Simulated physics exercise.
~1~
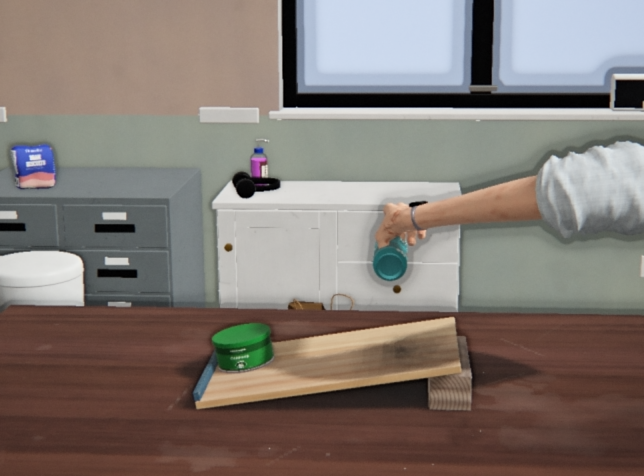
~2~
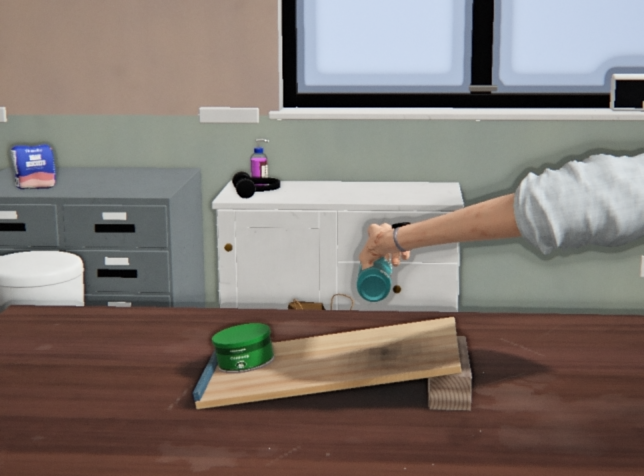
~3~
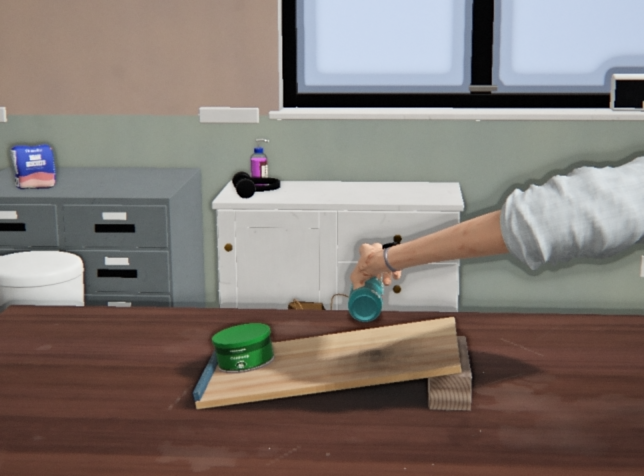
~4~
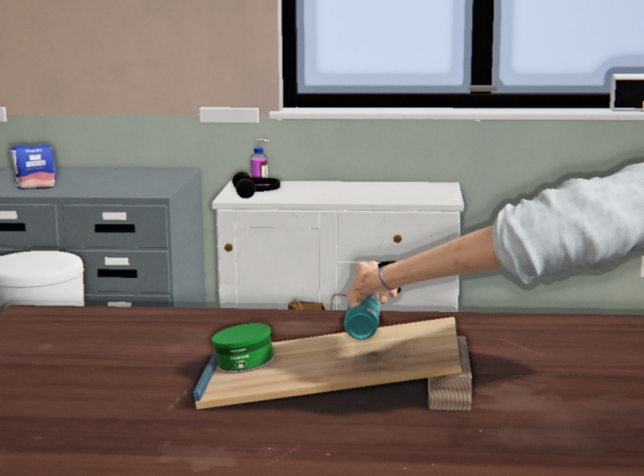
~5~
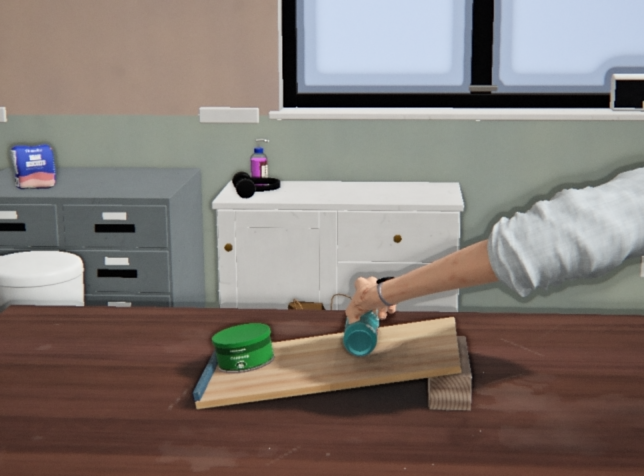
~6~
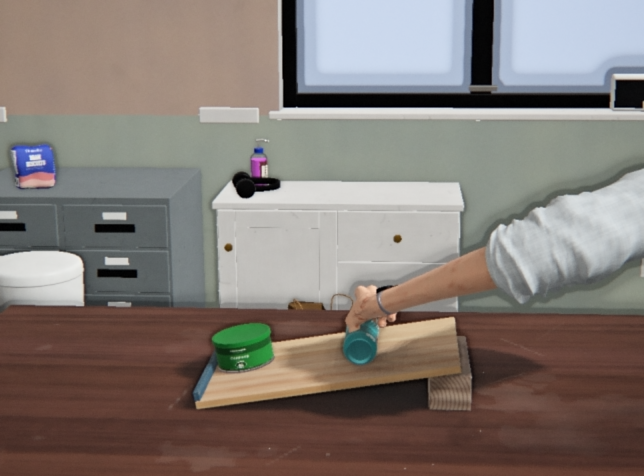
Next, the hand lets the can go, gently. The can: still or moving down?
Moving down.
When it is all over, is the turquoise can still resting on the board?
Watch the turquoise can: It stays aboard.
Then, 0.40 s on from there, turquoise can shifted about its own width near (338, 340).
Then, 0.60 s on from there, turquoise can shifted well along near (297, 346).
In the end, moved from the start, turquoise can; green tub unmoved. At the end, from the last picture's camera, turquoise can near (282, 348). The turquoise can runs down the board.
